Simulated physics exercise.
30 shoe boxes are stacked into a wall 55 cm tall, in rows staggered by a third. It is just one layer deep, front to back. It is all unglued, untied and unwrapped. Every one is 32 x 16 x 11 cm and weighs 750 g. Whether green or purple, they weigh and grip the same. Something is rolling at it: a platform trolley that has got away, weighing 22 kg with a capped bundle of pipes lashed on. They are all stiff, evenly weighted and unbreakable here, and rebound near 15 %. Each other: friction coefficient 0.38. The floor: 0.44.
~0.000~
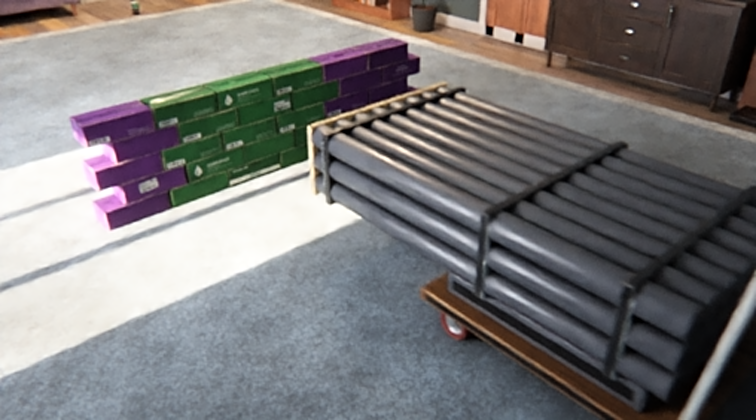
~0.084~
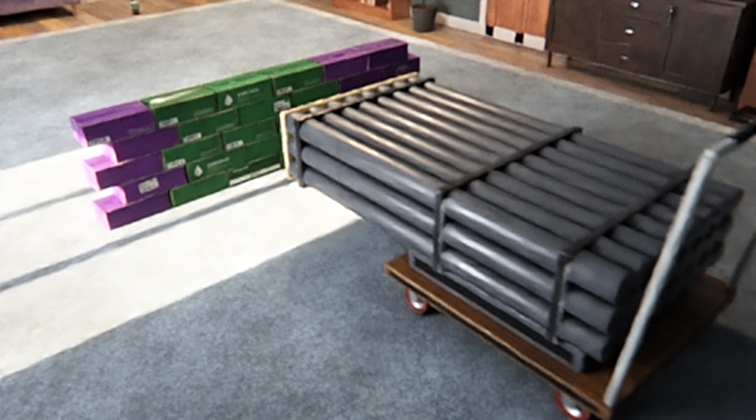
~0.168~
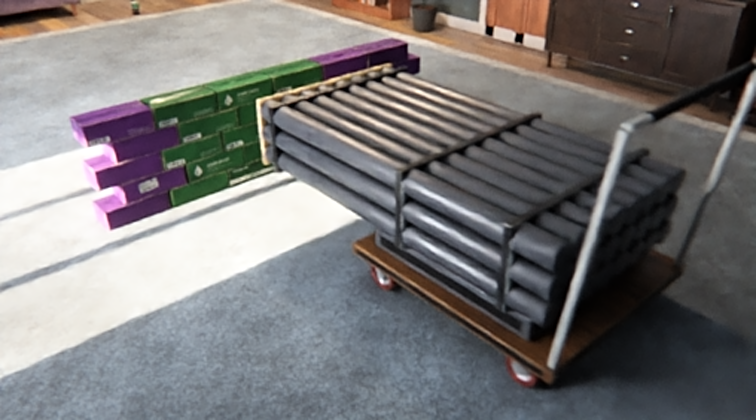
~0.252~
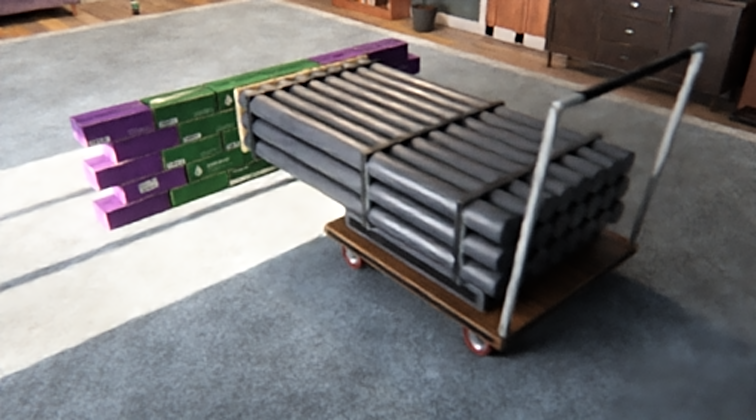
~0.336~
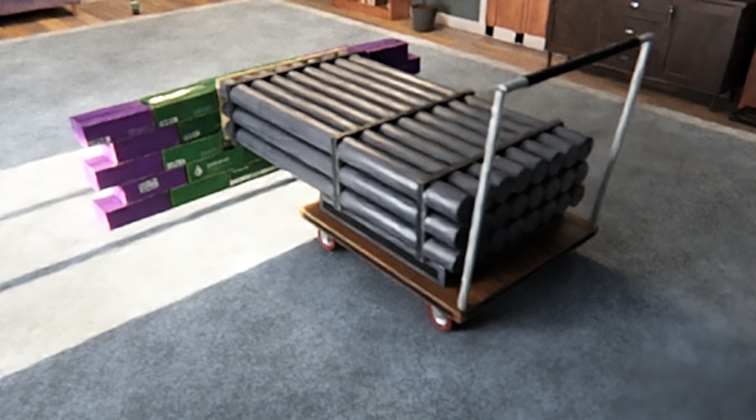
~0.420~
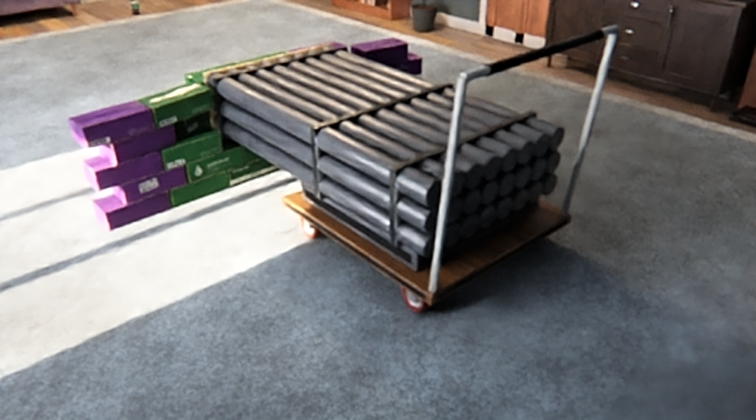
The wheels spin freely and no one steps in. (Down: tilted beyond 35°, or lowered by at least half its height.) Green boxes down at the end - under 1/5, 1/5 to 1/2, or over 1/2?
My call for the part down: High, above half.
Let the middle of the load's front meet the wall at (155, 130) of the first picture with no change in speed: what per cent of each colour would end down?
Result - purple: 30 %; green: 50 %.
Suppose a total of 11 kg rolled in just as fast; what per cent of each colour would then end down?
That would leave purple at 20 and green at 70 per cent.
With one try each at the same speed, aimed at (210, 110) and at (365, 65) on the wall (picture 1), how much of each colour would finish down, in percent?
First try then second: Purple 30 and 50, green 70 and 30 per cent.
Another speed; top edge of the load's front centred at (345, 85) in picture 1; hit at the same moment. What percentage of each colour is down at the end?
You'd end up with purple at 30 per cent down and green at 50 per cent.
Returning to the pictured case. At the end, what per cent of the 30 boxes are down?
Estimate: About 45% of them.
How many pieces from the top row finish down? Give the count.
4.
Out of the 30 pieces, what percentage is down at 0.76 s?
By then 35 %.
Around 0.52 s, load 34 cm past the wall's line, still rolling; 6 of the 15 green boxes down (8 of 30 in all colours); top green box displaced 50 mm; top purple box displaced 42 mm.
Around 0.76 s, load 72 cm past the wall's line, still rolling; 8 of the 15 green boxes down (11 of 30 in all colours); top green box tipped 45°, 9 cm lower; top purple box displaced 6 cm.
Around 1.02 s, load 1.02 m past the wall's line, still rolling; 10 of the 15 green boxes down (13 of 30 in all colours); top green box tipped 42°, 24 cm lower; top purple box displaced 9 cm.
Around 1.40 s, load 1.31 m past the wall's line, still rolling; 10 of the 15 green boxes down (13 of 30 in all colours); top green box tipped 21°, 38 cm lower; top purple box displaced 12 cm.
Finally (2.2 s), load 1.44 m past the wall's line, stopped; 10 of the 15 green boxes down (13 of 30 in all colours); top green box 44 cm lower; top purple box displaced 12 cm. That is 67 per cent. Seen by the last camera, middles, top green box near (114, 161), top purple box near (371, 49).
